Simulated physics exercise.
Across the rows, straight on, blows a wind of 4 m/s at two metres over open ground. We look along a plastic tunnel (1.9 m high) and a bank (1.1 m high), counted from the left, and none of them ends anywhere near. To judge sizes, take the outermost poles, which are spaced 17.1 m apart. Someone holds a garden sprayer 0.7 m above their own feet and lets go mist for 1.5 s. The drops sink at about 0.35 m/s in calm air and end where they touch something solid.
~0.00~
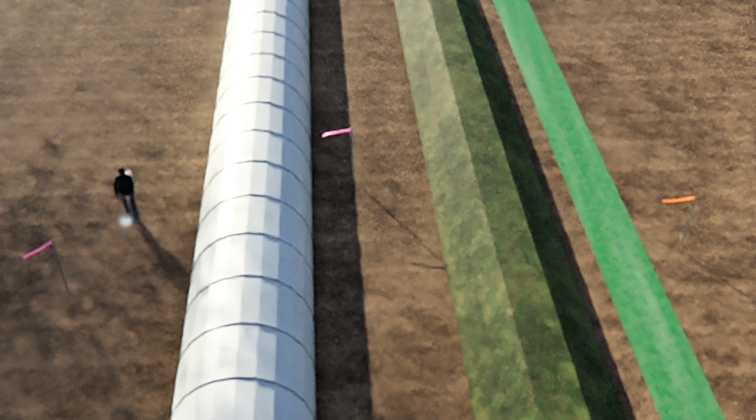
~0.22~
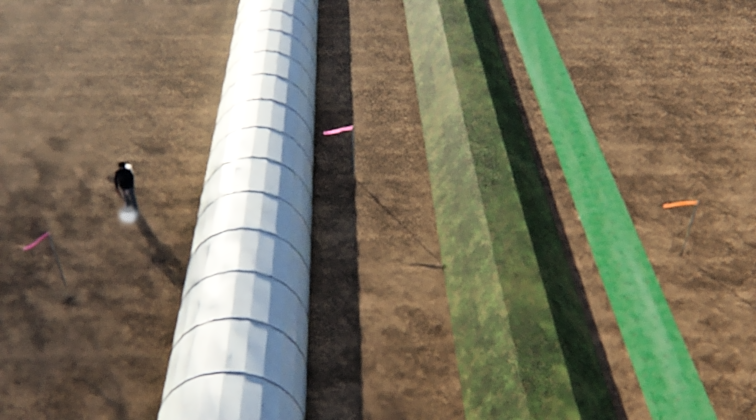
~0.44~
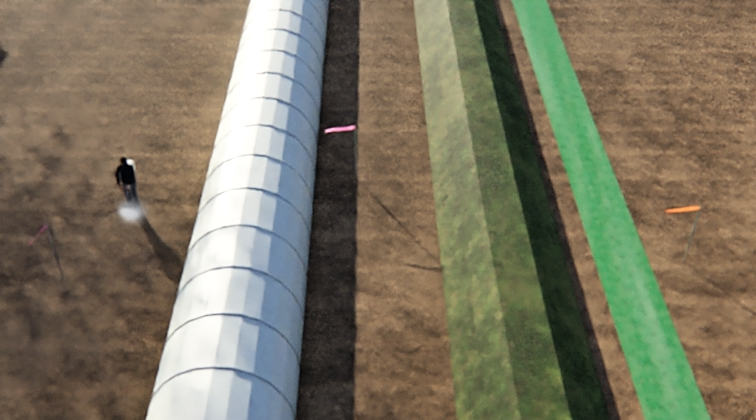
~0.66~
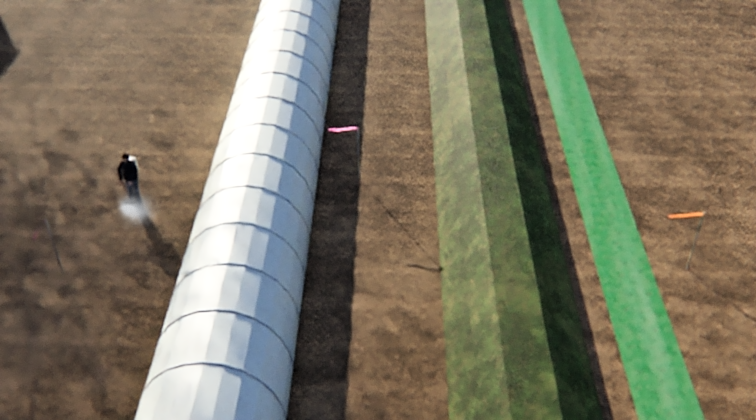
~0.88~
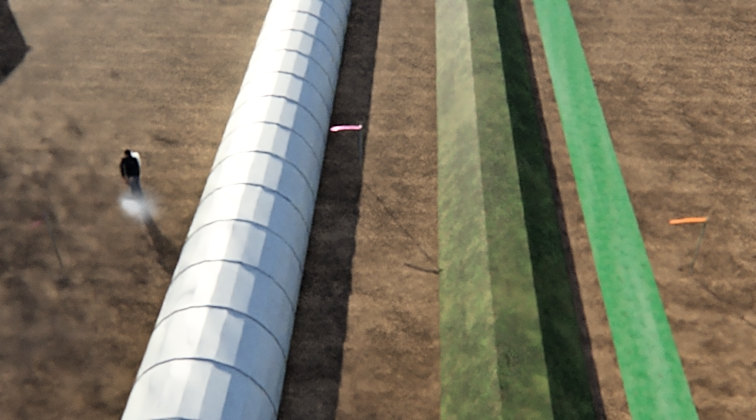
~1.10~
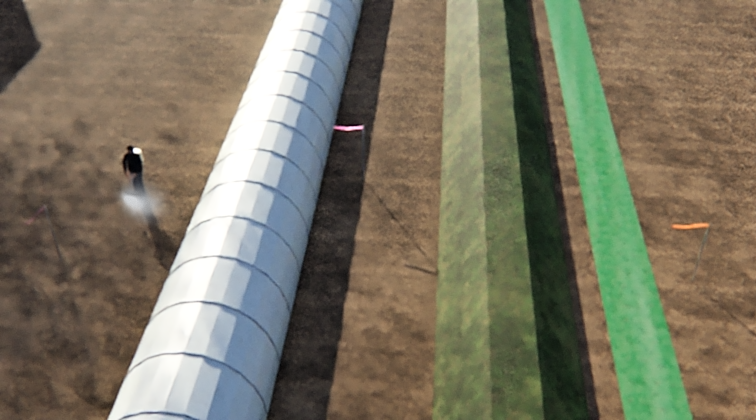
A small dark figure left of a white plastic tunnel releases pale mist that spreads slightly.
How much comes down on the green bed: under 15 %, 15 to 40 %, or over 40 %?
The share landing there is less than 15 %.
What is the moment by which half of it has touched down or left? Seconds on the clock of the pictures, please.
Around 3.6 seconds.
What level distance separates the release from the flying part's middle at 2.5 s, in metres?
It works out to about 0.5 m.
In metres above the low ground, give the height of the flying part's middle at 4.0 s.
About 0.8 m.
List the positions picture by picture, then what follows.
The first picture shows the left ribbon ends at (24, 259), leaning 60 degrees to the left, the spray in the air spans x = 120 to 130 around y = 220 and it comes from (126, 218).
The second picture shows the right ribbon ends at (664, 207), leaning 85 degrees to the left, the spray in the air spans x = 120 to 135 around y = 215 and the green one passes (619, 254).
The third picture shows the inner ribbon ends at (326, 132), leaning 80 degrees to the left, the spray in the air spans x = 120 to 140 around y = 210 and the top of the bank crosses (500, 196).
The fourth picture shows the spray in the air spans x = 125 to 145 around y = 205 and the green one passes (605, 210).
The fifth picture shows the right ribbon ends at (671, 223), leaning 80 degrees to the left and the spray in the air spans x = 125 to 150 around y = 205.
The sixth picture shows the inner ribbon ends at (334, 128), leaning 85 degrees to the left, the spray in the air spans x = 125 to 160 around y = 200 and the top of the bank crosses (504, 204).
After 2.5 s, 0 % lies on the green bed; 25 % has touched down or left; the middle of what still flies is 0.5 m above the low ground, near (153, 203).
After 4.0 s, 0 % lies on the green bed; 55 % has touched down or left; the middle of what still flies is 0.7 m above the low ground, near (166, 200).
After 8.0 s, 0 % lies on the green bed; 83 % has touched down or left; the middle of what still flies is 0.9 m above the low ground, near (166, 193).
After 20.0 s, 0 % lies on the green bed; 98 % has touched down or left.
After 45.0 s, 0 % lies on the green bed; 100 % has touched down or left.
